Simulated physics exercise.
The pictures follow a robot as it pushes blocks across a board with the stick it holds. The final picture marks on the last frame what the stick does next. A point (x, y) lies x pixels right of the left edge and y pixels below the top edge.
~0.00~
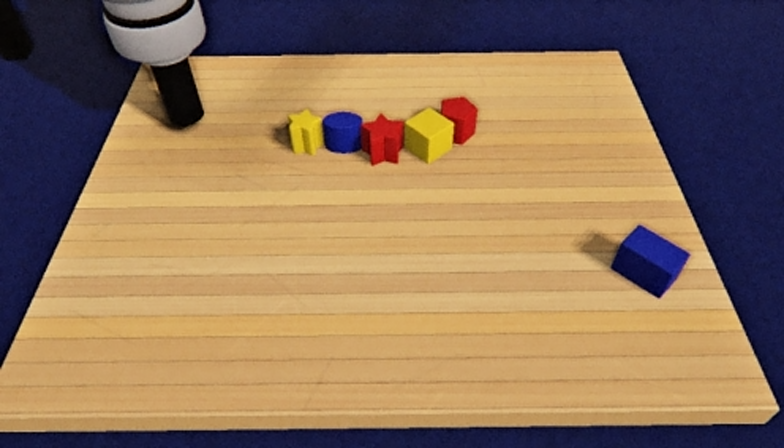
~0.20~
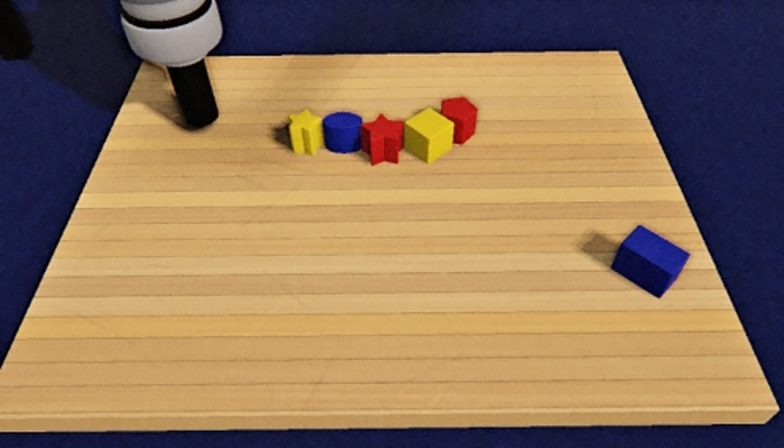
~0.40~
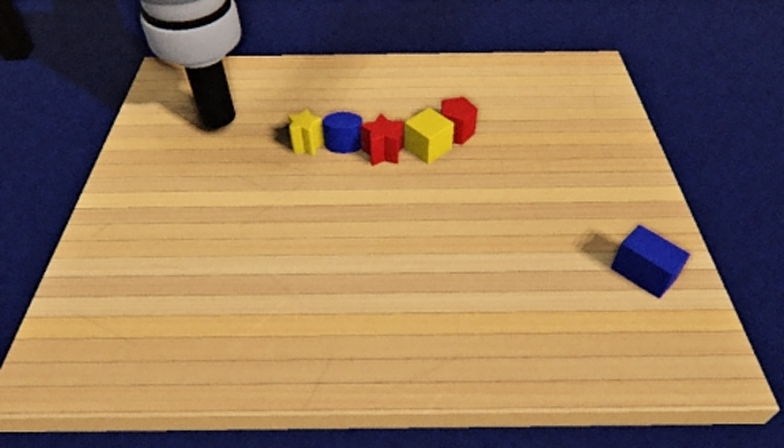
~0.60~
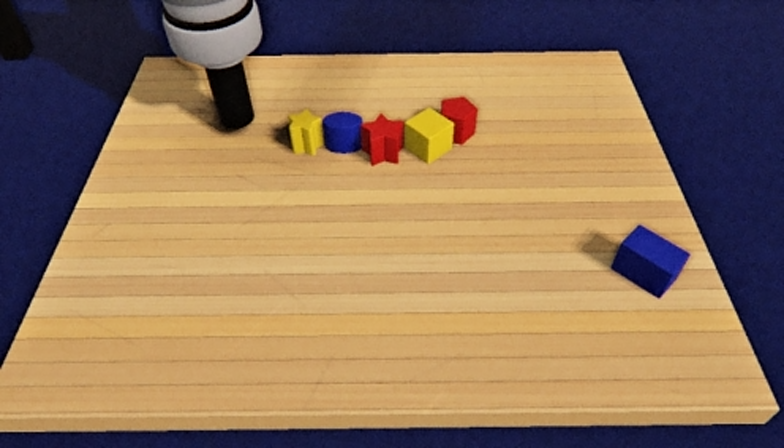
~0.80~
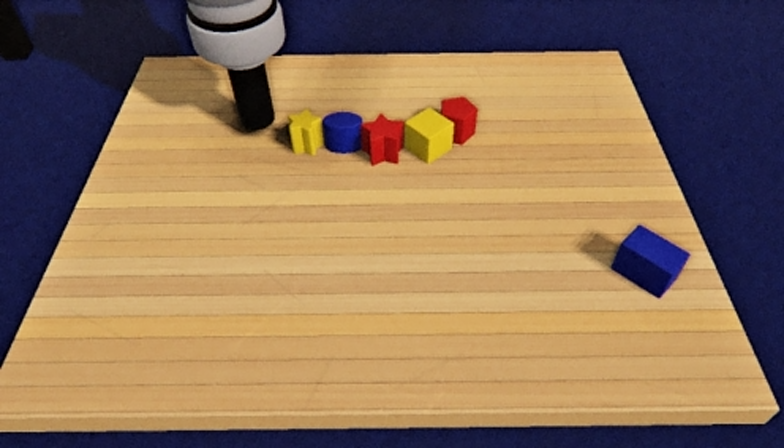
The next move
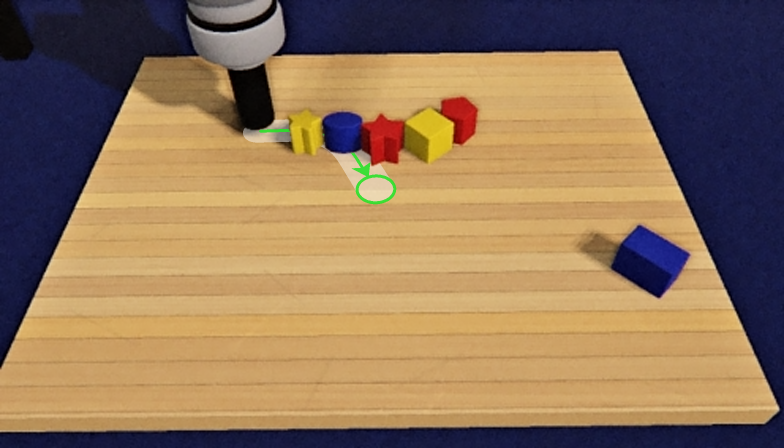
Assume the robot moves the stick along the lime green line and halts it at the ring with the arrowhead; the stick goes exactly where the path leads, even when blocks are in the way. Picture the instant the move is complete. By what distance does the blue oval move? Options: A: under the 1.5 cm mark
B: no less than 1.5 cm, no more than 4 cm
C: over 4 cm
(C)
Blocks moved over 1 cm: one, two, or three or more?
Moved: 3 or more.
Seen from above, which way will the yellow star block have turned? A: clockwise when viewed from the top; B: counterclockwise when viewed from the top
A
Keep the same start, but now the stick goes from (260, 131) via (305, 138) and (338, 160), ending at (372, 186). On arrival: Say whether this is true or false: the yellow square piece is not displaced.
The statement is false.
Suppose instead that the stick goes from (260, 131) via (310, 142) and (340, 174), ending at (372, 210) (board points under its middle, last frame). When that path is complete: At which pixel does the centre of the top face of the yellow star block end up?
Most likely (389, 206).
Drawn move, from (260, 131) through (314, 132) and (353, 153) to (376, 189).
What follows on the original path. One third of the way, stick at (312, 120); yellow star block at (310, 126), turned 25° clockwise; blue oval at (347, 121), turned 25° anticlockwise.
Two thirds of the way, stick at (352, 142); yellow star block at (319, 135), turned 95° clockwise; blue oval at (368, 146), turned 25° anticlockwise; red star block at (402, 138), turned 65° anticlockwise.
At the end, stick at (375, 177); yellow star block at (319, 135), turned 100° clockwise; blue oval at (397, 182), turned 55° anticlockwise; red star block at (411, 147), turned 125° anticlockwise; yellow square piece still.
